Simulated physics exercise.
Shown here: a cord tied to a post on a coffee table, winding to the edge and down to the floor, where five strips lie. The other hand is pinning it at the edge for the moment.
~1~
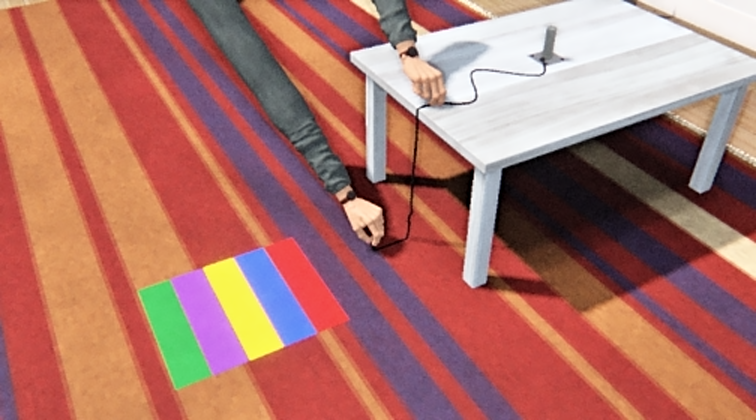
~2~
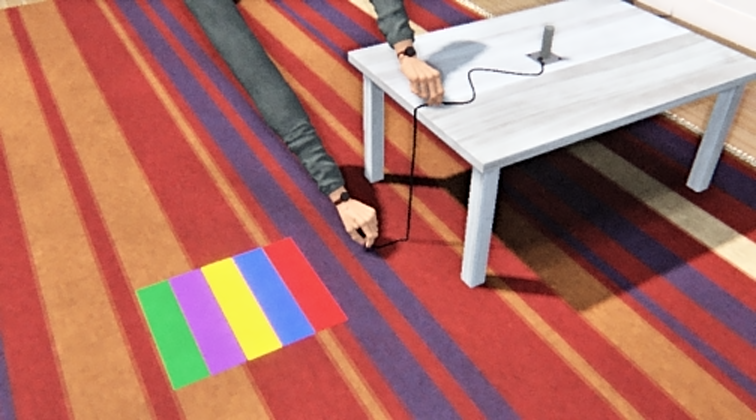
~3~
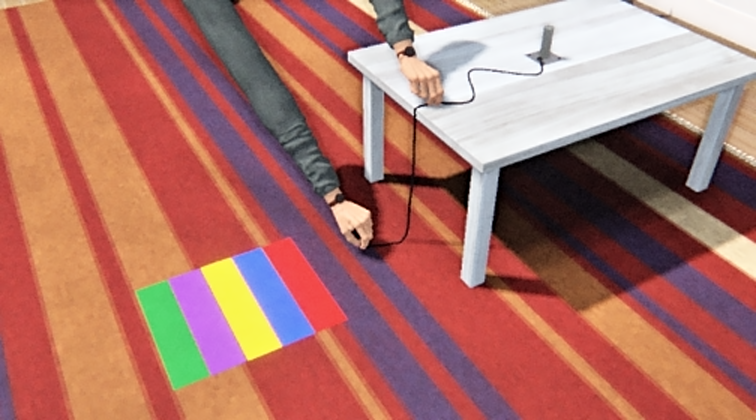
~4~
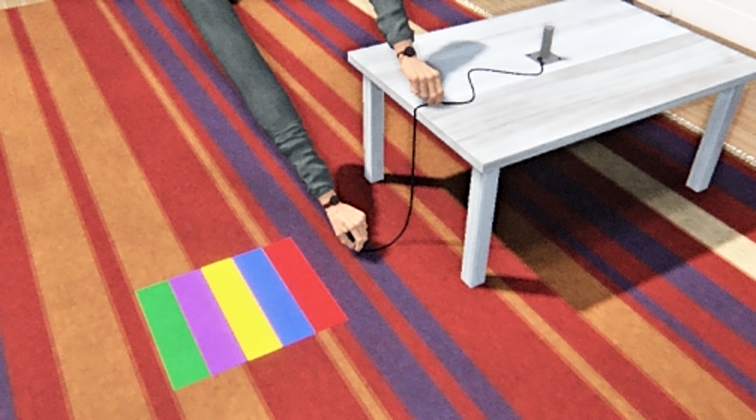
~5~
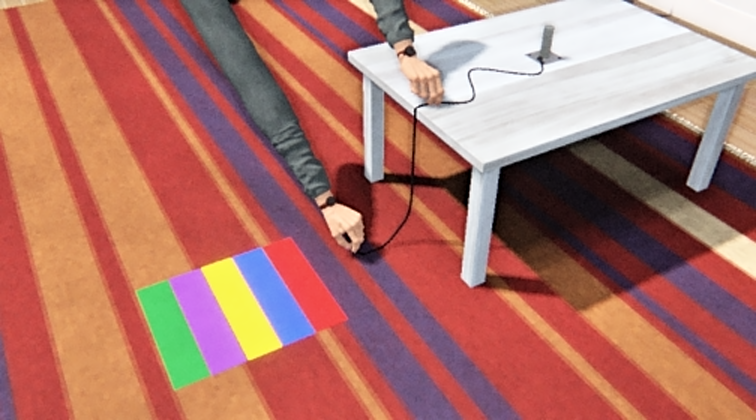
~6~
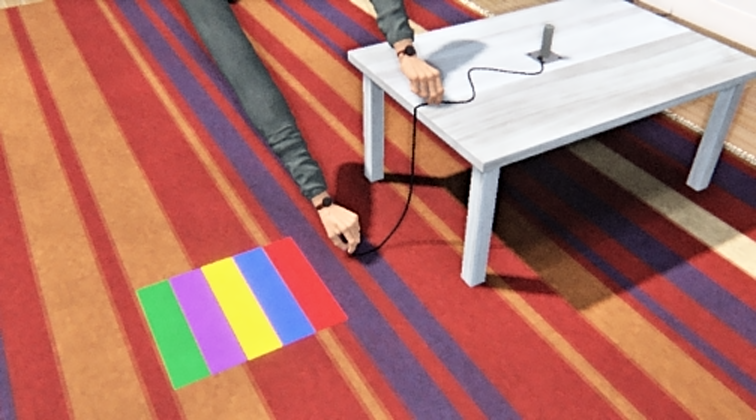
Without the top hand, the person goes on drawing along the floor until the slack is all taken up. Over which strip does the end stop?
Over the purple strip.
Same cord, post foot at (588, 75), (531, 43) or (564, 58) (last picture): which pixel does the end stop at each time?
The three places are (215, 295), (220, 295) and (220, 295), in that order.
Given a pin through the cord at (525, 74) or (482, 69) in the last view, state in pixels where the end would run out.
Roughly (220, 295), then roughly (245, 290).
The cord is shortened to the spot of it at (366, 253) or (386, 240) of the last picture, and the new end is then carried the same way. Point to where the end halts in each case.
It would be at (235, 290) in the first case and at (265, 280) in the second.
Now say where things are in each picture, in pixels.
End (372, 242); red (323, 310); blue (291, 322); yellow (257, 335); purple (223, 349); green (186, 363), in the first frame.
End (366, 244); cord through (542, 73) (477, 70) (473, 100) (415, 118) (412, 178) (408, 232), in the second frame.
End (361, 245), in the third frame.
End (355, 247); cord through (541, 73) (476, 70) (472, 100) (415, 118) (412, 178) (403, 232), in the fourth frame.
End (352, 248), in the fifth frame.
End (348, 249); cord through (541, 72) (476, 69) (473, 99) (415, 118) (412, 177) (393, 231), in the sixth frame.
Soon after, end near (264, 280); over blue.
Then, end near (226, 294); over yellow.
At full stretch, end near (203, 302); over purple. It gets as far as the purple strip.
